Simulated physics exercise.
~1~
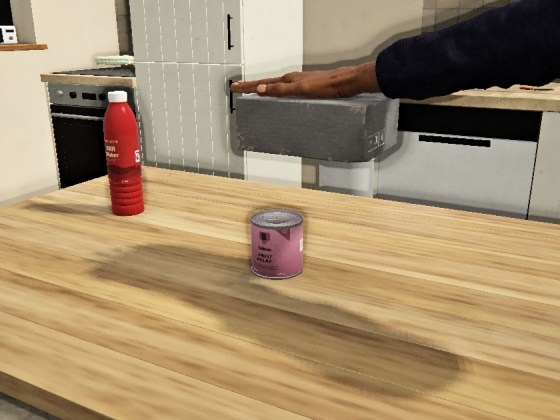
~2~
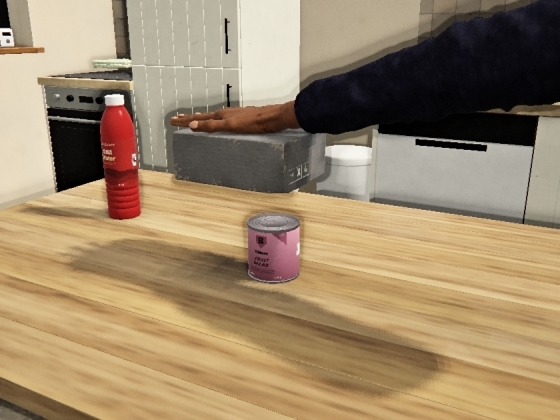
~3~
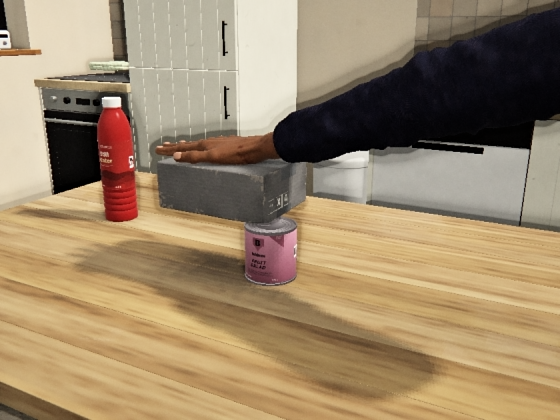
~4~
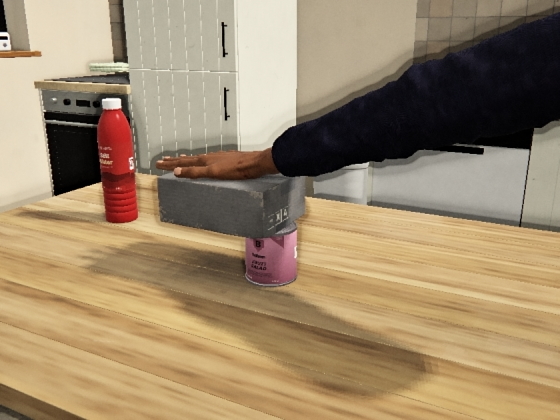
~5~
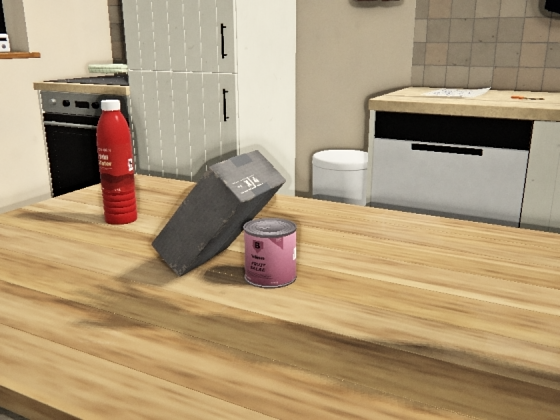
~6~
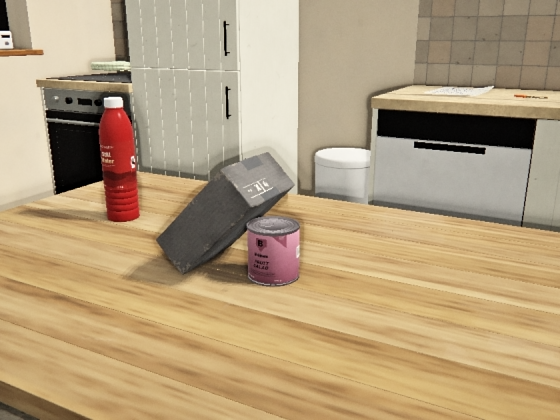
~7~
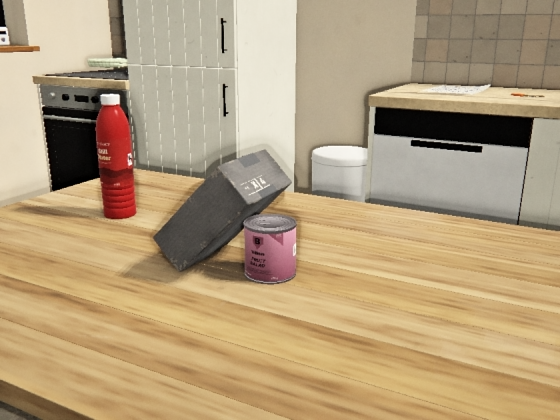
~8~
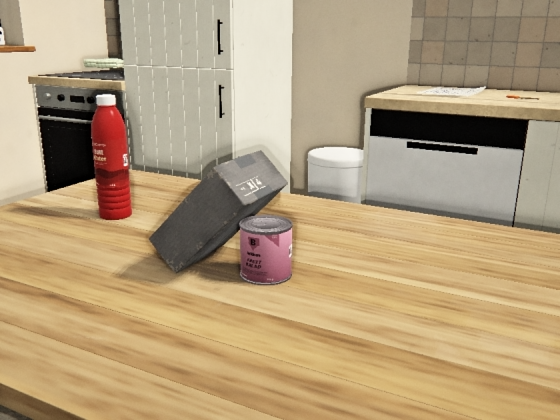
A hand lowering a grey box onto a pink pot and letting go, the box tipping left and ending leaning against it.
